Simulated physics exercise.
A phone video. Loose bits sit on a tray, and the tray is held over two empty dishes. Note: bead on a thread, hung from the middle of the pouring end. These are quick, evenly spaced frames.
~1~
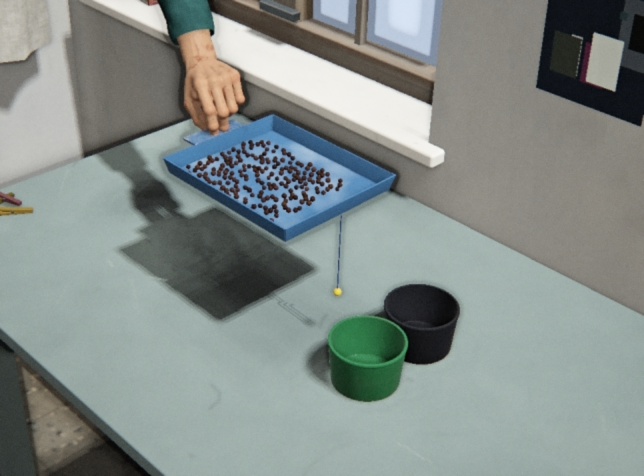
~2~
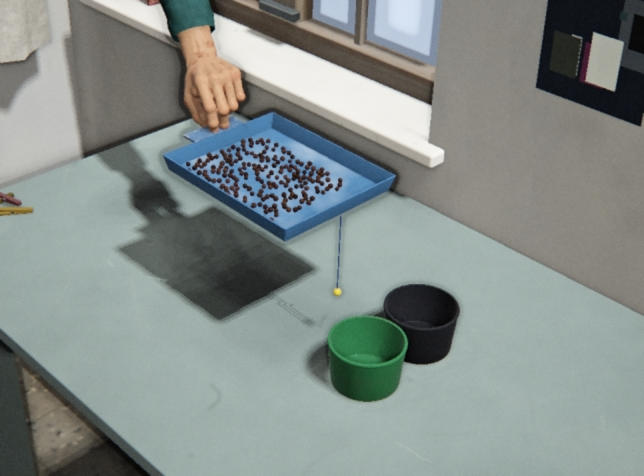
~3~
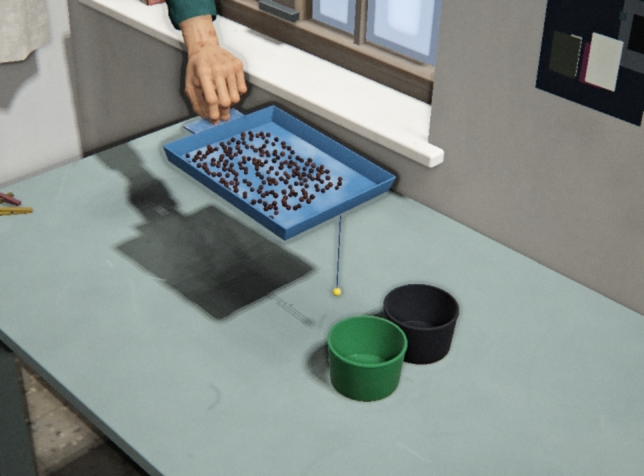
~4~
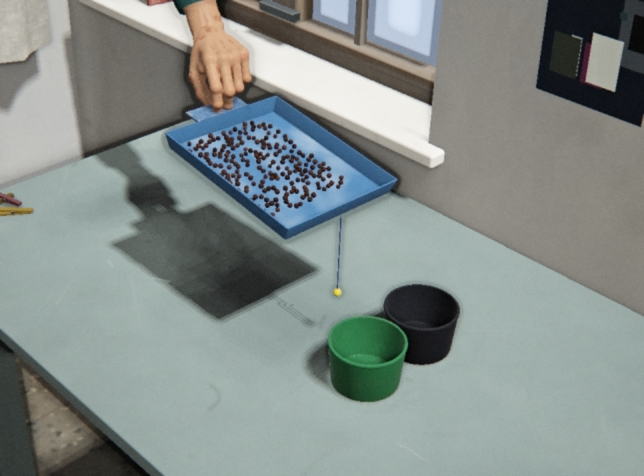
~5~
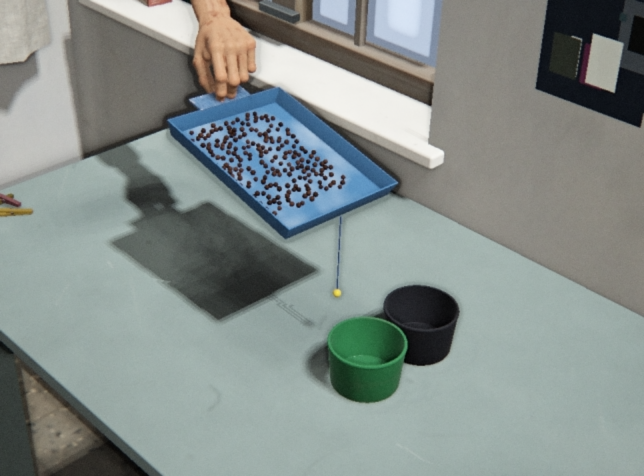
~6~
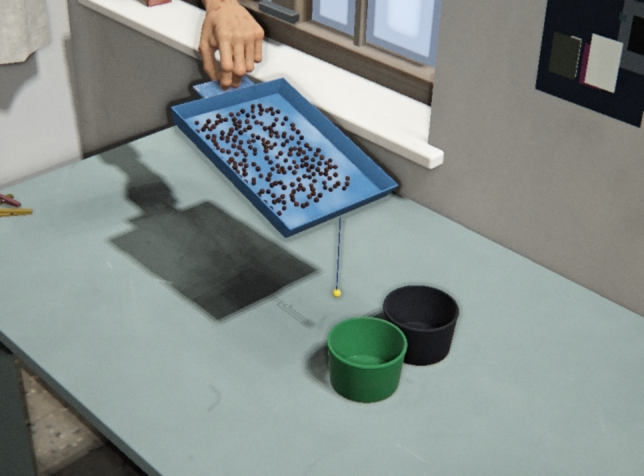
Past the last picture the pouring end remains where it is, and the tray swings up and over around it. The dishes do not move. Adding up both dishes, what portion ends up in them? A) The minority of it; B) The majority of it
The answer is A.
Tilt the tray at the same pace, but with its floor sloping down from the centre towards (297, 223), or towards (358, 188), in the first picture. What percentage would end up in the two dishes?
For the first it's near 0 %, for the second near 10 %.
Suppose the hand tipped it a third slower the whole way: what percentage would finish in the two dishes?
Around 30 in every hundred.
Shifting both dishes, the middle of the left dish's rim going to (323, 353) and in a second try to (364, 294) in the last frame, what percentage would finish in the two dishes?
Around 40 % followed by around 70 %.
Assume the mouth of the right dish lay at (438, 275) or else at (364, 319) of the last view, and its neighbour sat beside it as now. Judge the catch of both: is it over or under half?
Try 1: A majority of it. Try 2: A minority of it.
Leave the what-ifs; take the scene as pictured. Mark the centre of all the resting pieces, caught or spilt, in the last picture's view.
The centre comes to rest close to (391, 330).
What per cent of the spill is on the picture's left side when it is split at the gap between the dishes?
Near 60 %.
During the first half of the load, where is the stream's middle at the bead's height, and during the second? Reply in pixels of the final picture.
For the early half I get (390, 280), and for the late half (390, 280).
Soon, tray tipped steeply; most on the tray; a stray few in the right dish; a stray few outside both; a small part in the air.
A while on, tray tipped past a quarter turn; a small part on the tray; a small part in the left dish; a small part in the right dish; about a quarter outside both; about a third in the air.
Towards the end, tray tipped past a quarter turn; a small part in the left dish; about a quarter in the right dish; about two thirds outside both.
Finally, tray tipped past a quarter turn; a small part in the left dish; about a quarter in the right dish; about two thirds outside both.
